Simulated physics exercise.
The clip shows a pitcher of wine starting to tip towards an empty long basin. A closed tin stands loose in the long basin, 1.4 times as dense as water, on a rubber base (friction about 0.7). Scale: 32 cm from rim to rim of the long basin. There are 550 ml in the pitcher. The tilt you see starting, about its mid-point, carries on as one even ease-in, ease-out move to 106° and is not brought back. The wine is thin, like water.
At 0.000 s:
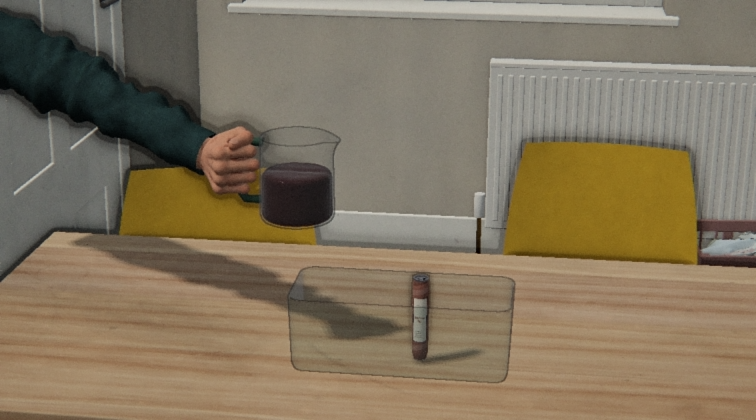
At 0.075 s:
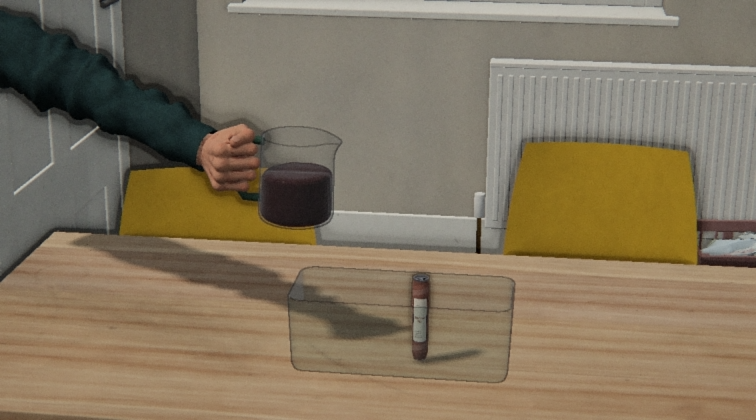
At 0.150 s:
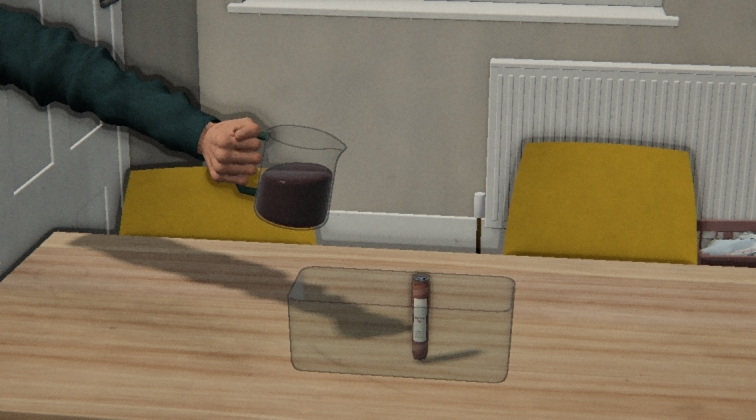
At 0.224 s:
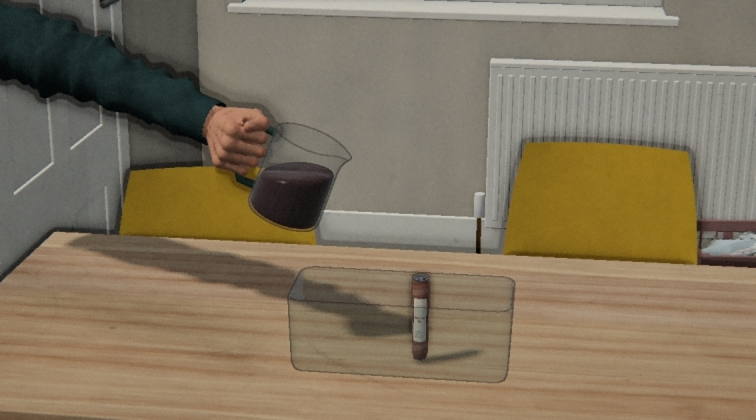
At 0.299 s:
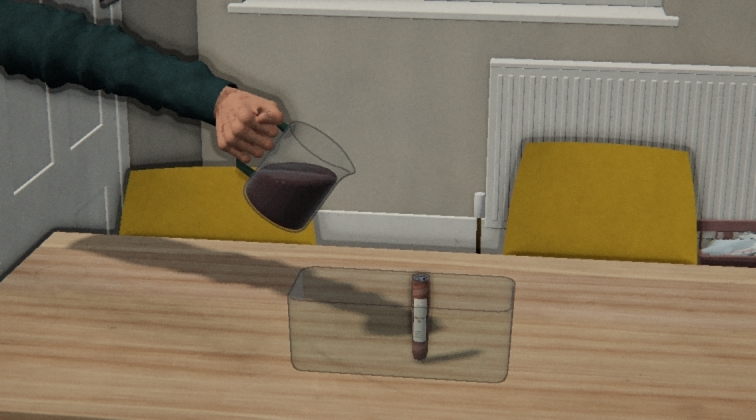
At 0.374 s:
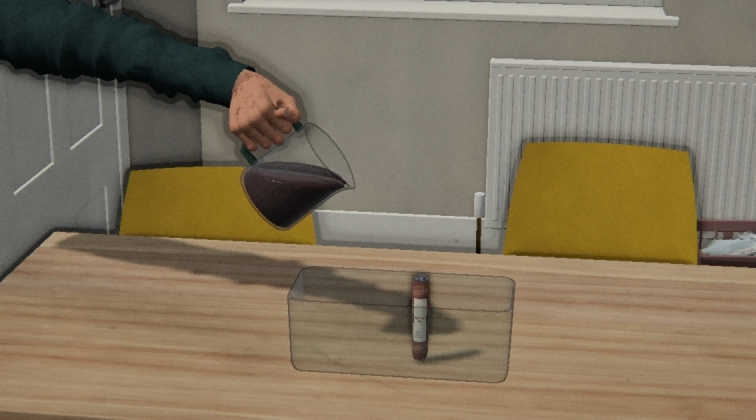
At the start, a hand in a dark green sleeve holds a clear pitcher of dark purple liquid upright above a wooden table, where a small red container stands inside a clear basin. The hand then tilts the pitcher steadily to the right, and the liquid shifts toward its pouring edge.
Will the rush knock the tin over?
The tin remains upright.
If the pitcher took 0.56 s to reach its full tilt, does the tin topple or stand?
Then it stays up.
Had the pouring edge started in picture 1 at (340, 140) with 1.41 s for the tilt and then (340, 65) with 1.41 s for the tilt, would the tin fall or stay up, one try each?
First it keeps standing; then it goes over.
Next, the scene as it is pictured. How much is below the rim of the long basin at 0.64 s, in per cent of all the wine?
Some 8 per cent.
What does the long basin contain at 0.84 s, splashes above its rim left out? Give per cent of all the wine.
Near 64 in a hundred.
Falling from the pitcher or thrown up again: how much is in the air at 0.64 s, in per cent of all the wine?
About 30 per cent.
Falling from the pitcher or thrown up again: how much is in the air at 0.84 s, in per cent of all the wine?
Some 16 per cent.
Then, 0.64 s in, the tilt is 99° and 61 per cent is still to pour; the tin stands where it began.
Then, 0.84 s in, the tilt is 106° and 19 per cent is still to pour; the tin stands where it began.
Then, 1.05 s in, the tilt is 106° and 4 per cent is still to pour; the tin stands where it began.
Then, 1.27 s in, the tilt is 106° and 0 per cent is still to pour; the tin stands where it began.
Finally, the tin stands where it began.
